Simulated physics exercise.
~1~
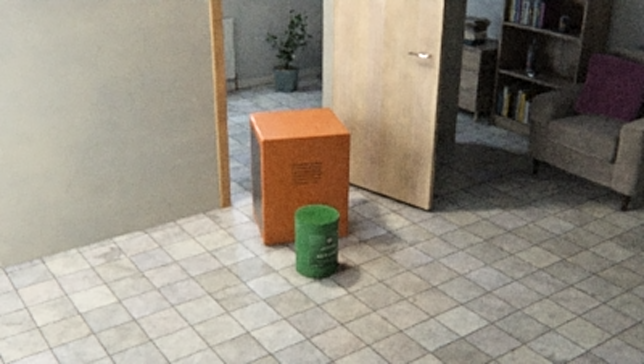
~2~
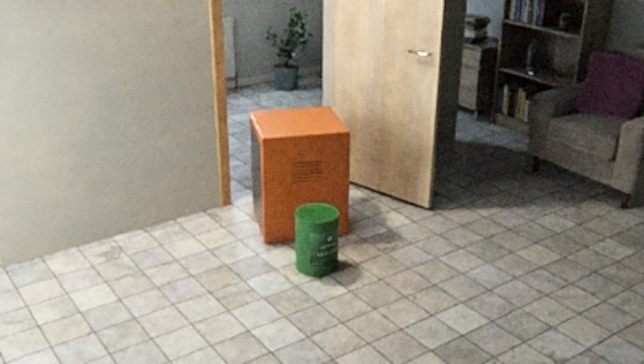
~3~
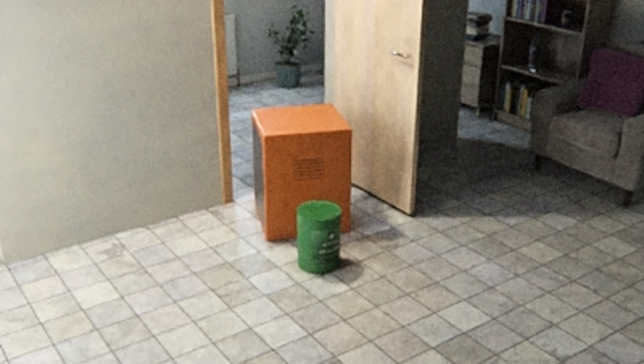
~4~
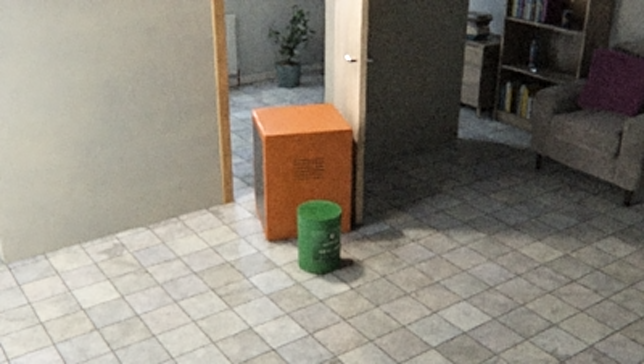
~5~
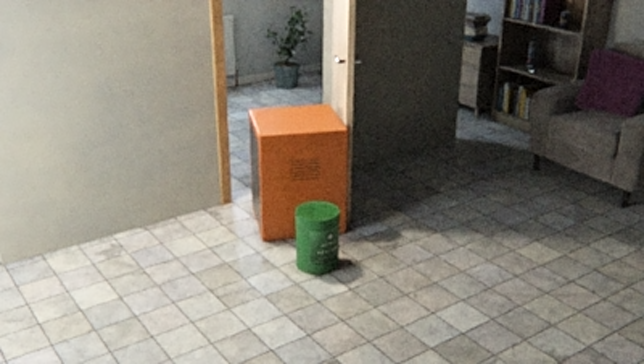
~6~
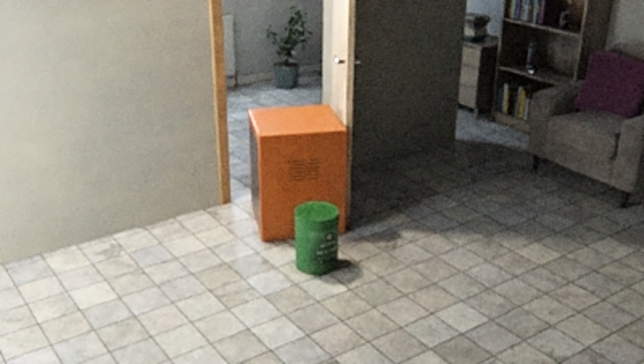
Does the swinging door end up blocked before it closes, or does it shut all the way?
The door ends up blocked. It comes to rest still open at the orange box, which stays in place with the green bin in front of it.
